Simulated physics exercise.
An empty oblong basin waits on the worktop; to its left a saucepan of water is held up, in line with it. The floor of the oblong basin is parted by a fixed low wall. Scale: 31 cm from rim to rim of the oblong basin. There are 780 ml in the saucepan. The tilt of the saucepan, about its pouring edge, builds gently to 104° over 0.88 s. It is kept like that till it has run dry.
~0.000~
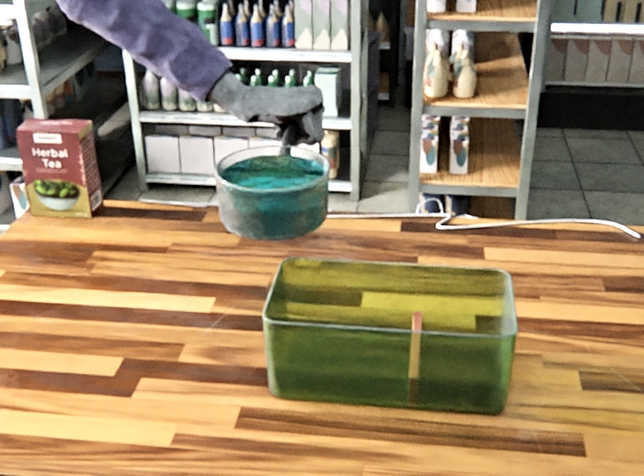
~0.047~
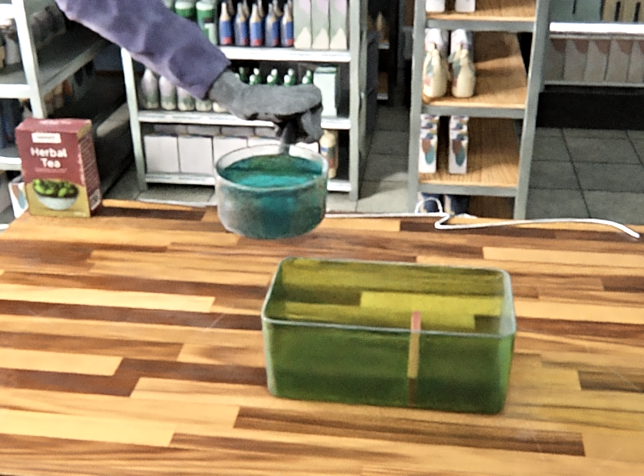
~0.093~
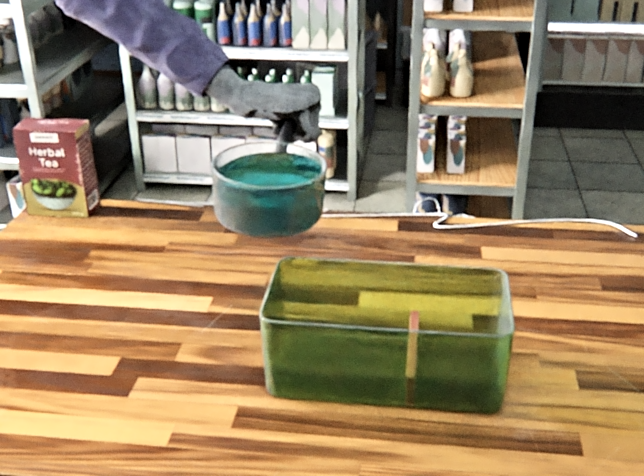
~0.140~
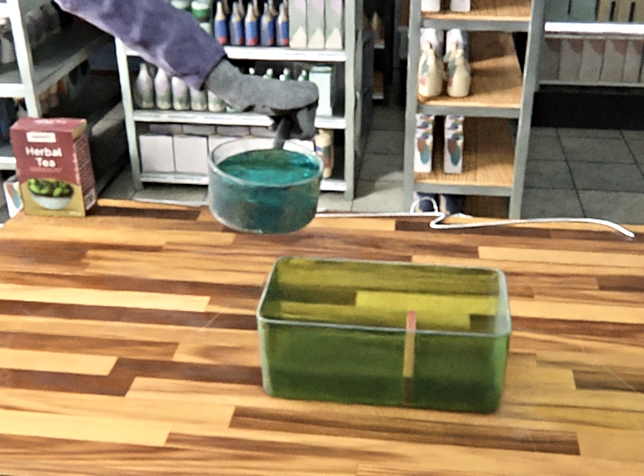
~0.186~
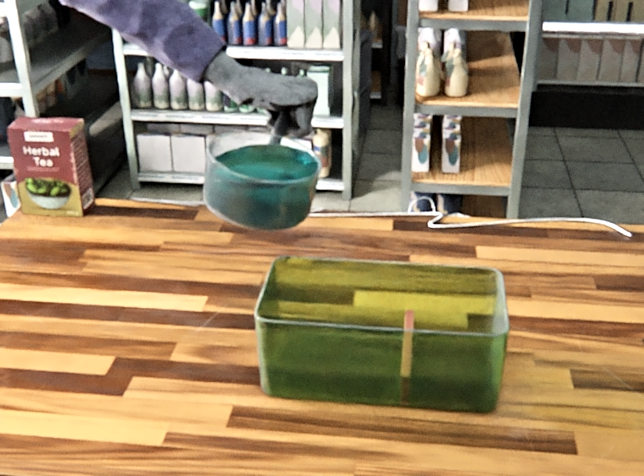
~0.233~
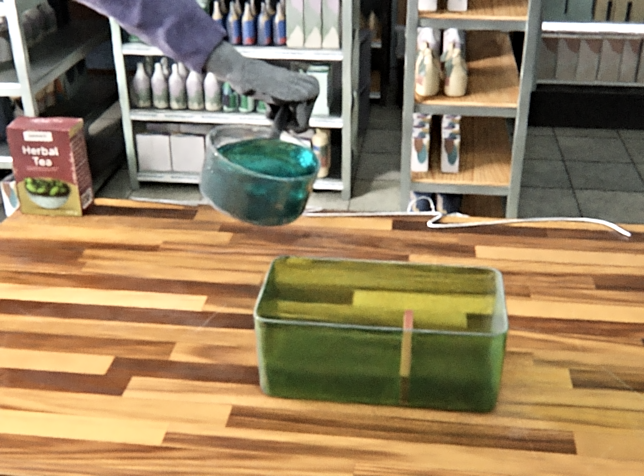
At first, a gloved hand holds a round, clear saucepan of blue-green water level, above and slightly left of an oblong green glass basin on a striped wooden worktop. The saucepan then tilts gently to the right, its left side rising a little, while the basin stays in place.
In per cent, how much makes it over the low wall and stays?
Roughly 62 per cent is past the wall.
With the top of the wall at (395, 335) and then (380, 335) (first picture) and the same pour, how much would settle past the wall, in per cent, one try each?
First 80, then 90 per cent.
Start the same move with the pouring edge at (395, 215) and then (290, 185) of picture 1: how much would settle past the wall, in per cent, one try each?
First 65, then 5 per cent.
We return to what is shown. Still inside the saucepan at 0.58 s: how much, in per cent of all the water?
Some 48 per cent.
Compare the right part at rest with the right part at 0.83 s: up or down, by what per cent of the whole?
It goes up by about 3.
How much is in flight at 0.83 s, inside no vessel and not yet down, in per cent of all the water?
About 22 per cent.
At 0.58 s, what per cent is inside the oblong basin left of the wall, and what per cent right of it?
Near 7 on the left, 0 on the right.
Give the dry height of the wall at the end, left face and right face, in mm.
Some 36 mm on the left and 18 mm on the right.
Then, 0.58 s in, the tilt is 76° and 49 per cent is still to pour, 7 is left of the wall and 0 right of it.
Then, 0.83 s in, the tilt is 103° and 7 per cent is still to pour, 13 is left of the wall and 59 right of it.
Then, 1.09 s in, the tilt is 104° and 0 per cent is still to pour, 33 is left of the wall and 62 right of it.
Then, 1.38 s in, the tilt is 104° and 0 per cent is still to pour, 35 is left of the wall and 62 right of it.
Finally, 35 per cent lies left of the wall, 62 right of it and 3 outside.
